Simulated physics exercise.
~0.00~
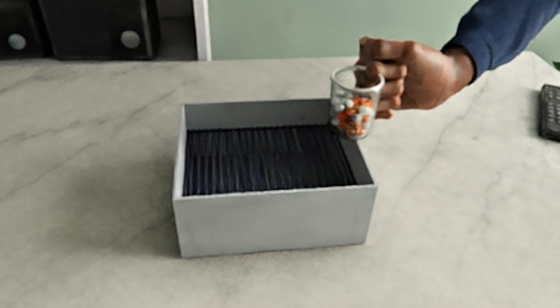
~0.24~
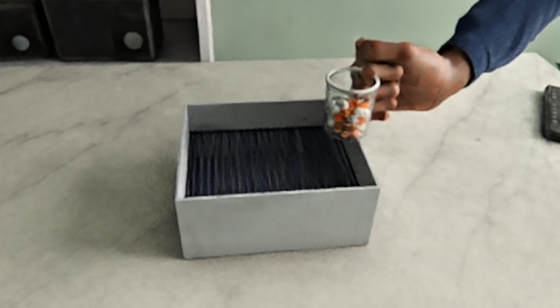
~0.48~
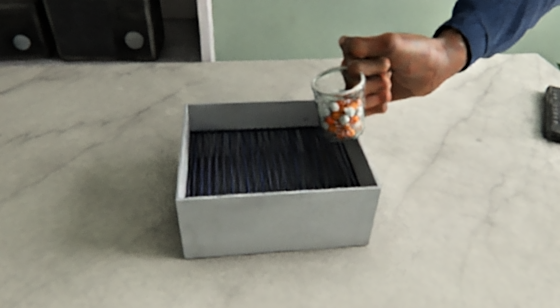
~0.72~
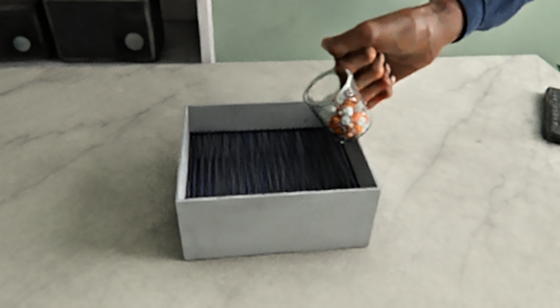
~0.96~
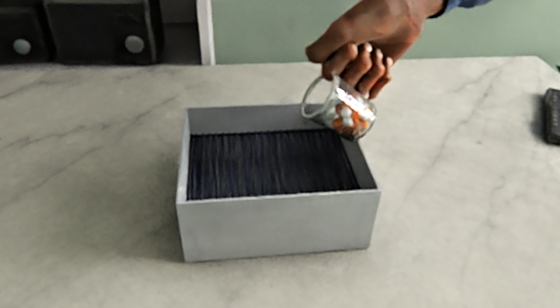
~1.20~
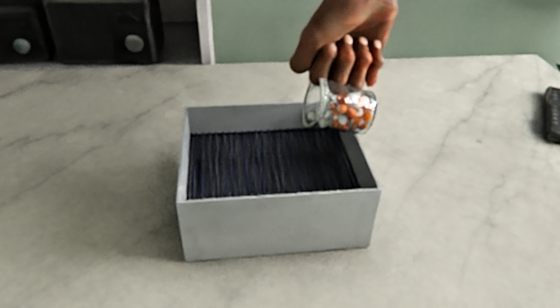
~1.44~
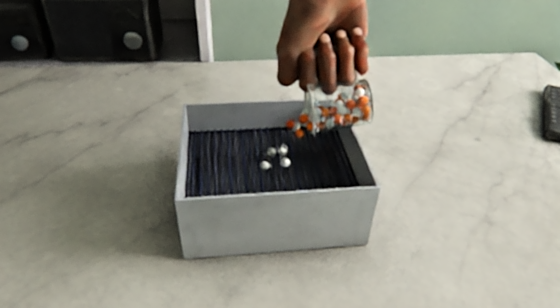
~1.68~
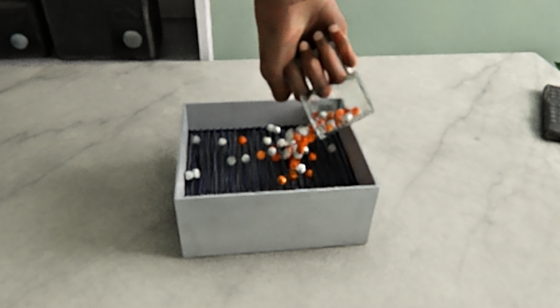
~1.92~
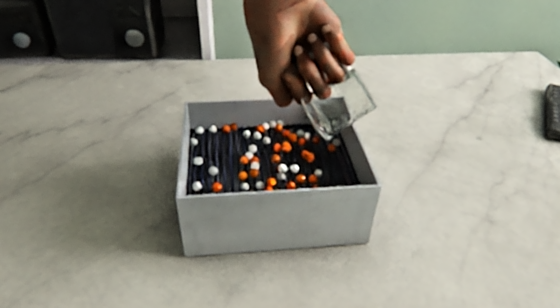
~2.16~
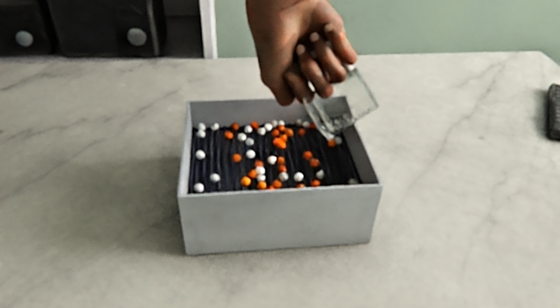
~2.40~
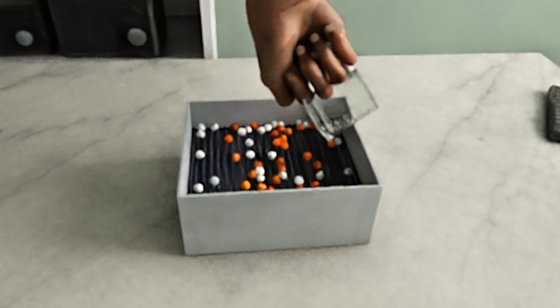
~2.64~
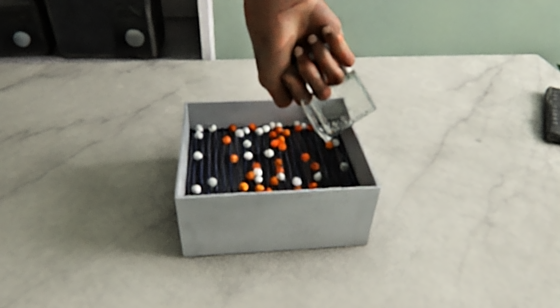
A hand tips a cup of orange and white balls onto wires, where they rest.
